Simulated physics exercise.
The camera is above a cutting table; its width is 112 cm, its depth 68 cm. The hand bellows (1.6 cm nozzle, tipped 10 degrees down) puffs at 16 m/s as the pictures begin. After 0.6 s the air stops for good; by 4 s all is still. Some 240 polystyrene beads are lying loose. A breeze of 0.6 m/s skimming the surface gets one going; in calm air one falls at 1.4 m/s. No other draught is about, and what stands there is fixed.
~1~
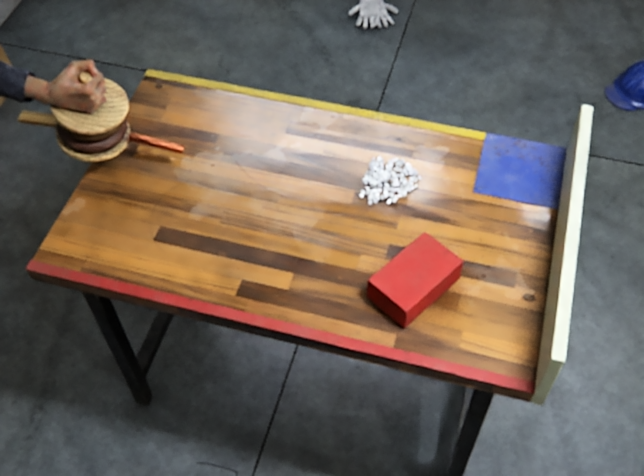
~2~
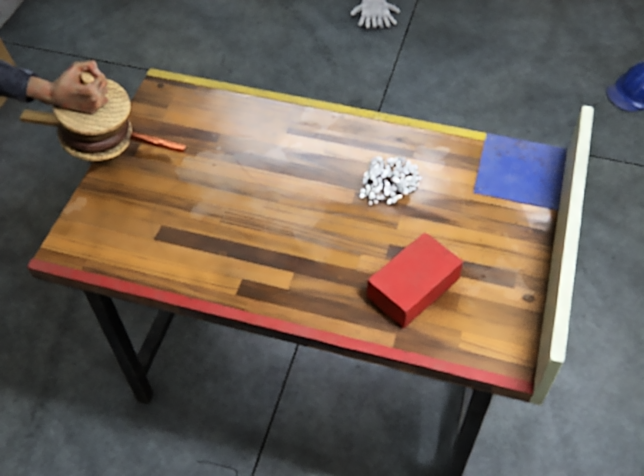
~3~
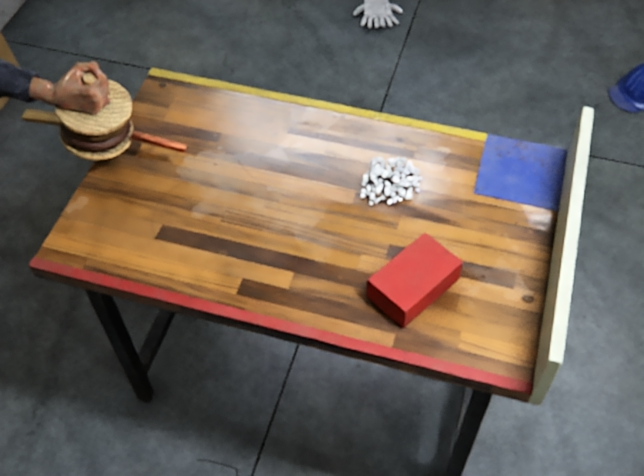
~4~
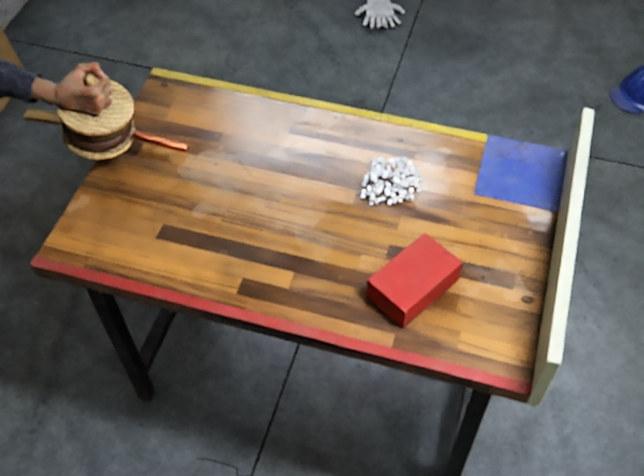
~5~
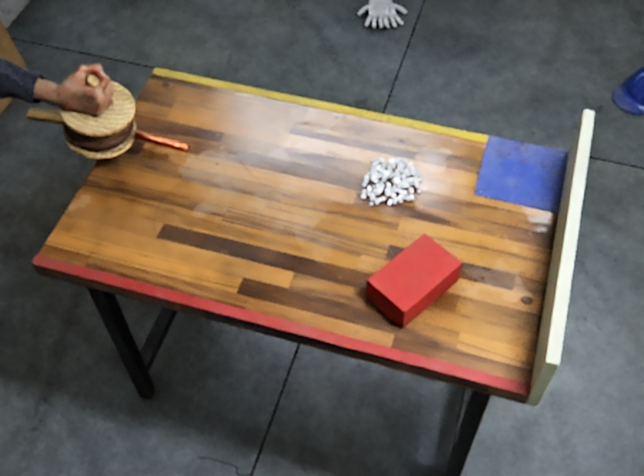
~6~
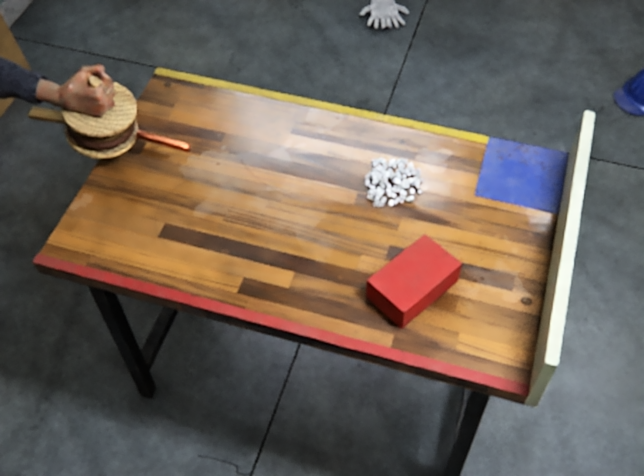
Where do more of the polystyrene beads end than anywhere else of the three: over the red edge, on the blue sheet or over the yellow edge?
The yellow one.
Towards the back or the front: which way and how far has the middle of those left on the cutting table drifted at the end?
Towards the back, some 5 cm.
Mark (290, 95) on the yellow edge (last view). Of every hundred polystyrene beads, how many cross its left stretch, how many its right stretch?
Some 0 % left, 60 % right.
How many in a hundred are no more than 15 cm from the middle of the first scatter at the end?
Near 0 %.
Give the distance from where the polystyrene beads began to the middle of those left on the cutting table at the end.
Roughly 40 cm.
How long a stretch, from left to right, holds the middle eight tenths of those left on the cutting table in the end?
Roughly 0 cm.
Then, 0.6 s after the last picture, 68 % are still on the top, 46 % are on the blue sheet, 31 % over the yellow edge and 0 % over the red edge; the middle of those left on the top is near (564, 176).
Then, 1.0 s after the last picture, 46 % are still on the top, 28 % are on the blue sheet, 53 % over the yellow edge and 0 % over the red edge; the middle of those left on the top is near (561, 195).
Then, 2.0 s after the last picture, 41 % are still on the top, 23 % are on the blue sheet, 59 % over the yellow edge and 0 % over the red edge; the middle of those left on the top is near (557, 204).
Then, 3.8 s after the last picture, at the end, 23 % are on the blue sheet, 59 % over the yellow edge and 0 % over the red edge; the middle of those left on the top is near (557, 204).
